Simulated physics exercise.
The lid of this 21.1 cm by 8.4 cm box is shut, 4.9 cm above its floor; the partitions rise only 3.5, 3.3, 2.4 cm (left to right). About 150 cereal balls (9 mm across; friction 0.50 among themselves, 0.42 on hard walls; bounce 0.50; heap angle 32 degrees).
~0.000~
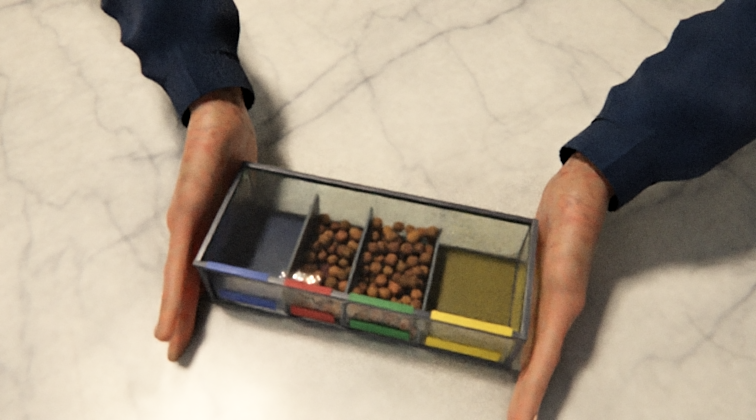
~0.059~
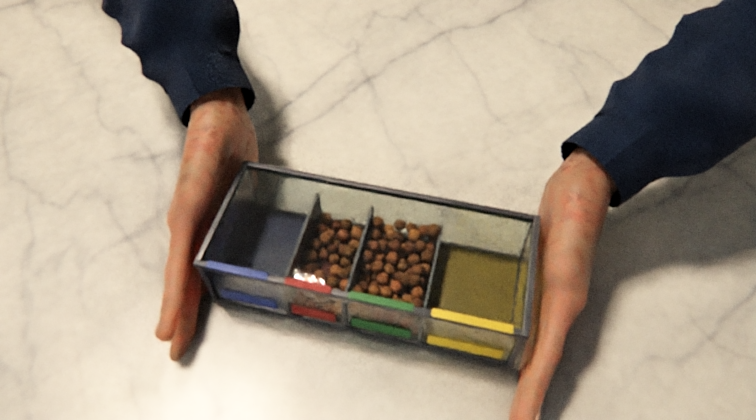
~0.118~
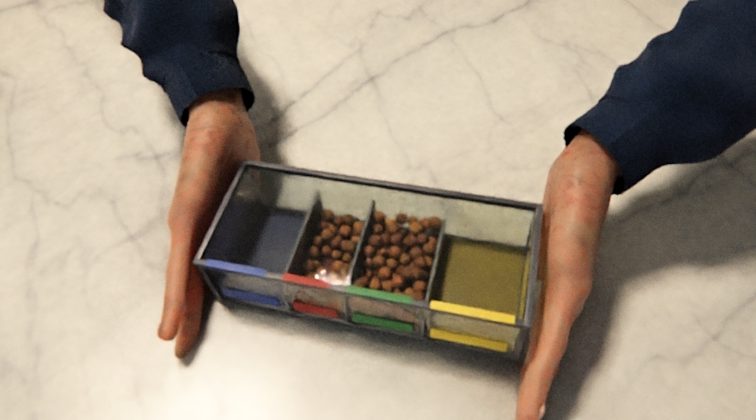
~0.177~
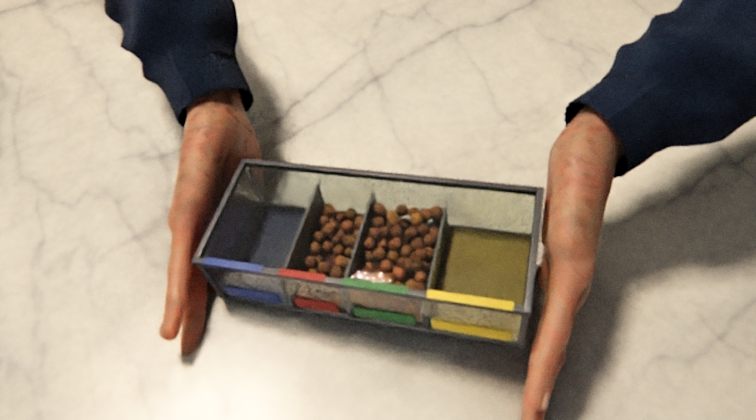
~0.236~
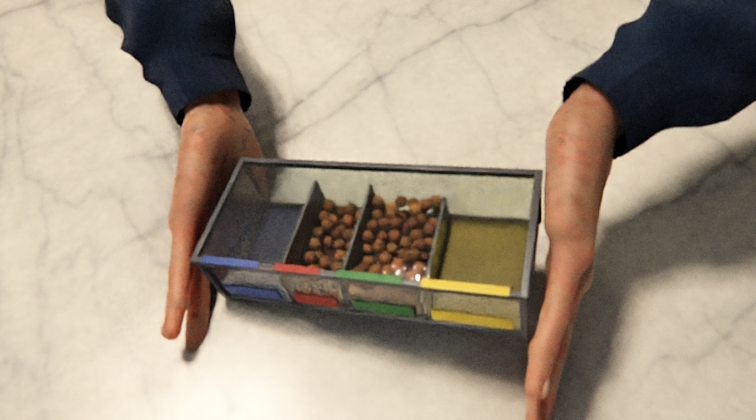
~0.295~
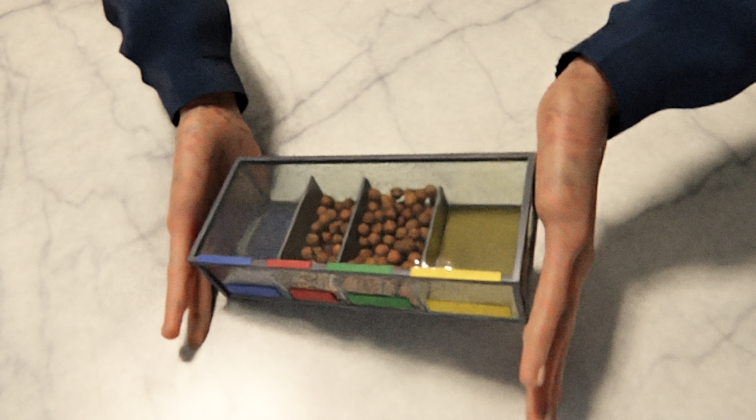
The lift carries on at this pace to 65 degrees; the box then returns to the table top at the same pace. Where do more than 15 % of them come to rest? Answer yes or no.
Red yes, blue no, green yes, yellow no.
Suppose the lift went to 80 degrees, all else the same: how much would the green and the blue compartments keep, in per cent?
In that case green 55, blue 10.
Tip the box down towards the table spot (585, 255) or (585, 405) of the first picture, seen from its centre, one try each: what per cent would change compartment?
About 15 and 10 per cent.
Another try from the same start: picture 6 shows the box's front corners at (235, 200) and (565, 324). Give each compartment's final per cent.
Red 30, blue 0, green 60, yellow 15.
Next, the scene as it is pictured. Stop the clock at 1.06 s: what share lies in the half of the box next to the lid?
About 10 per cent.
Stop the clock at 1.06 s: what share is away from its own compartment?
Some 0 per cent.
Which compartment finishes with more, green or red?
It is the green one.
Then, at 1.06 s, tilt 64 degrees; red 30 %, green 70 %.
After 1.58 s, tilt 27 degrees; red 30 %, green 70 %.
Then, at 2.15 s, tilt 0 degrees; red 30 %, green 70 %.
By 2.5 s all is still; red 30 %, blue 0 %, green 70 %, yellow 0 %.
